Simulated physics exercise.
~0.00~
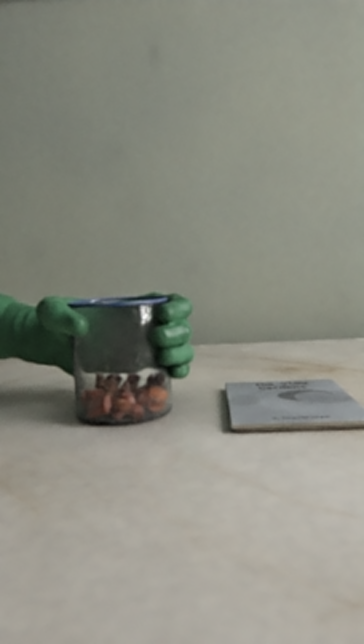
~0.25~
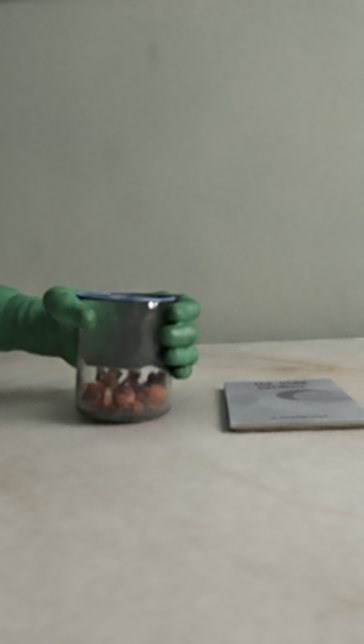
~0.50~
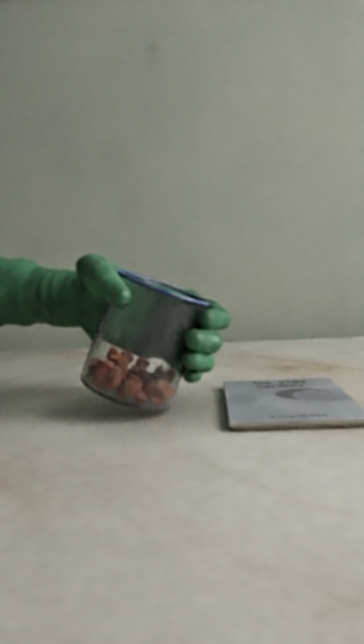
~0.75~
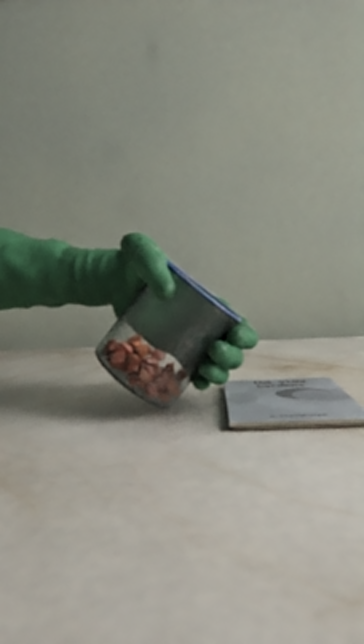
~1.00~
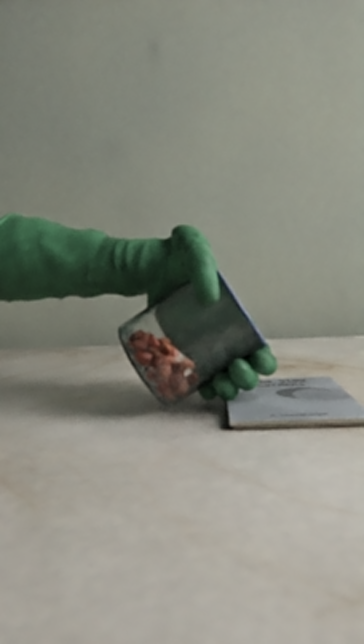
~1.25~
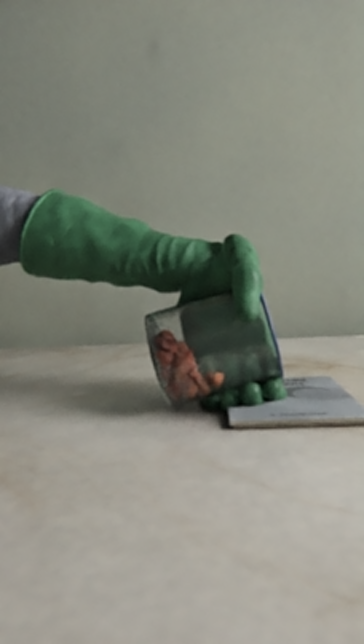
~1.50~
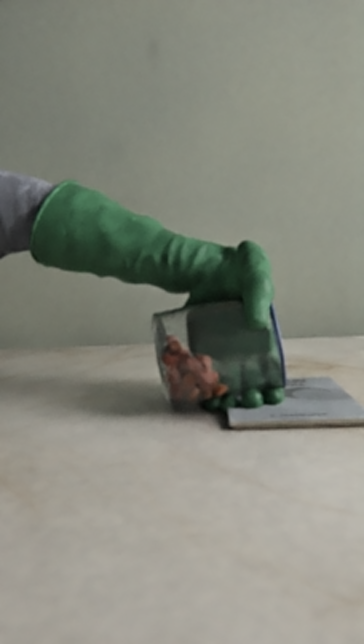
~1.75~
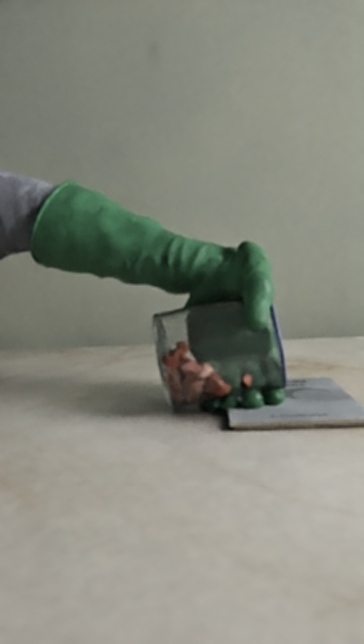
To begin with, a green-gloved hand holds a clear glass container upright on a pale tabletop, with reddish-brown chunks filling its lower part and a flat grey book lying to the right. The hand then starts tipping the container to the right, and the chunks gather toward its lower side. As the lean steepens, the hand carries it closer to the book, and a grey sleeve comes into view behind the long glove. The container ends up almost on its side, propped at the book's edge with the hand still gripping it, and the chunks shift a little but stay inside.
